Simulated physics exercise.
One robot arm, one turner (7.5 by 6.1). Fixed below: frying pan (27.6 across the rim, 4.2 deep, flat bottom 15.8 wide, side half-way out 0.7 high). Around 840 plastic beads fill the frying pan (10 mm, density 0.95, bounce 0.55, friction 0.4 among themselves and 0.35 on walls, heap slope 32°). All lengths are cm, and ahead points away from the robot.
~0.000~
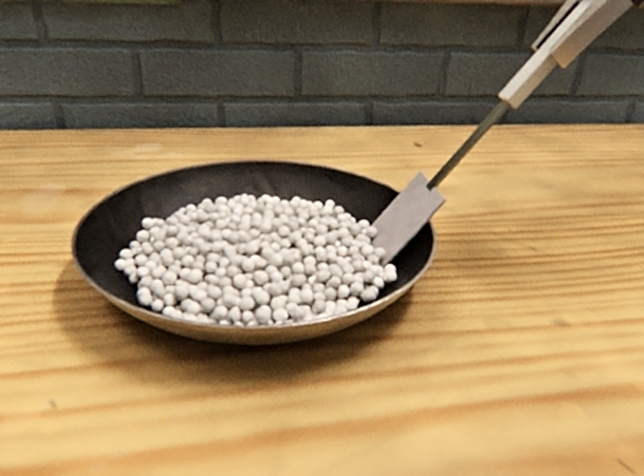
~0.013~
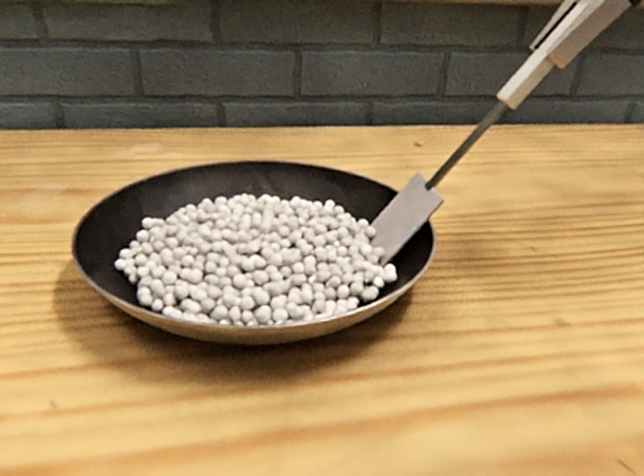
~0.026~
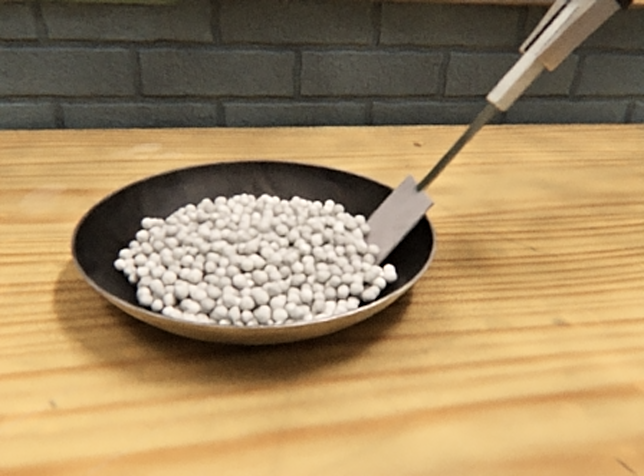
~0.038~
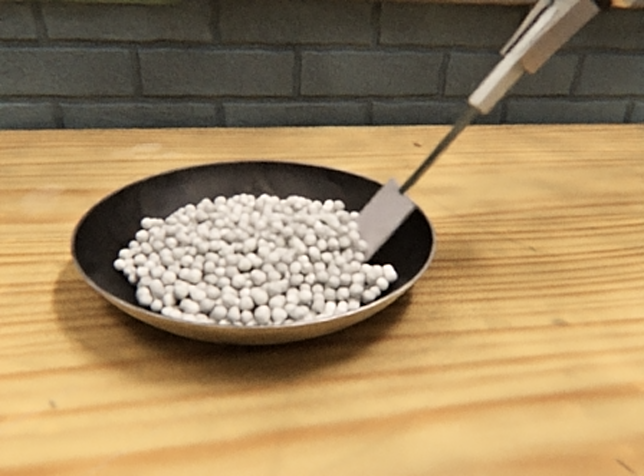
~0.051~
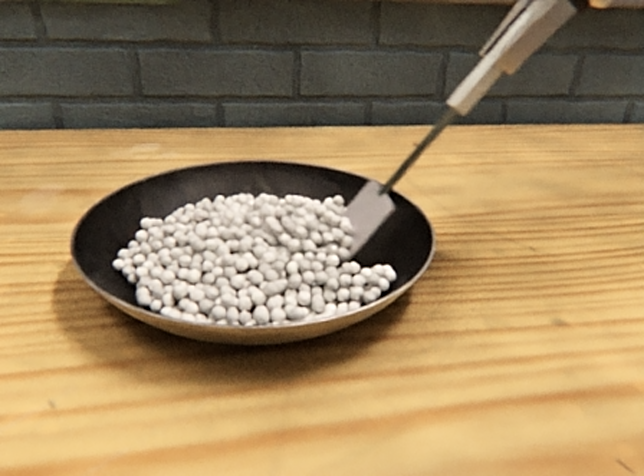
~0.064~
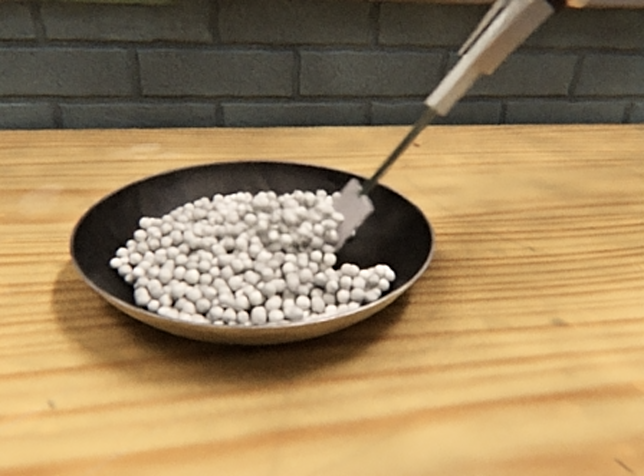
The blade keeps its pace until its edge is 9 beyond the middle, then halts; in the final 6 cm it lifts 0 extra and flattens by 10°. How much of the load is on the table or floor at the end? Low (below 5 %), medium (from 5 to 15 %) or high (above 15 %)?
A medium share, from 5 to 15 %, ends on the table or floor.
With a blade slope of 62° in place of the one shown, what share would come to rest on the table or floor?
Then about 15 per cent.
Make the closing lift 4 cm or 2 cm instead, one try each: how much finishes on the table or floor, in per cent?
Some 20 and 15 per cent.
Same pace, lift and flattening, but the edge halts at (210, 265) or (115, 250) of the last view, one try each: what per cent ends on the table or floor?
Some 0 and 25 per cent.
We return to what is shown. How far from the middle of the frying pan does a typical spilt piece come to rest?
Roughly 24 cm.
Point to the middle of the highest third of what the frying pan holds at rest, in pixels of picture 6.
Near (144, 243).
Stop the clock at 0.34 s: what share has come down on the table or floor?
About 8 per cent.
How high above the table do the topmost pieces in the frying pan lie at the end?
About 5.5 cm.
After 0.10 s, sloping 53°, highest piece 8 above the table; 838 in the frying pan.
After 0.13 s, sloping 51°, highest piece 10 above the table; 837 in the frying pan, 1 on the blade or in flight.
After 0.34 s, sloping 43°, highest piece 6 above the table; 760 in the frying pan, 67 on the table or floor, 11 on the blade or in flight.
After 1.39 s, sloping 43°, highest piece 5 above the table; 757 in the frying pan, 81 on the table or floor.
In the end, 757 in the frying pan, 81 on the table or floor. That is 10 % on the table or floor.
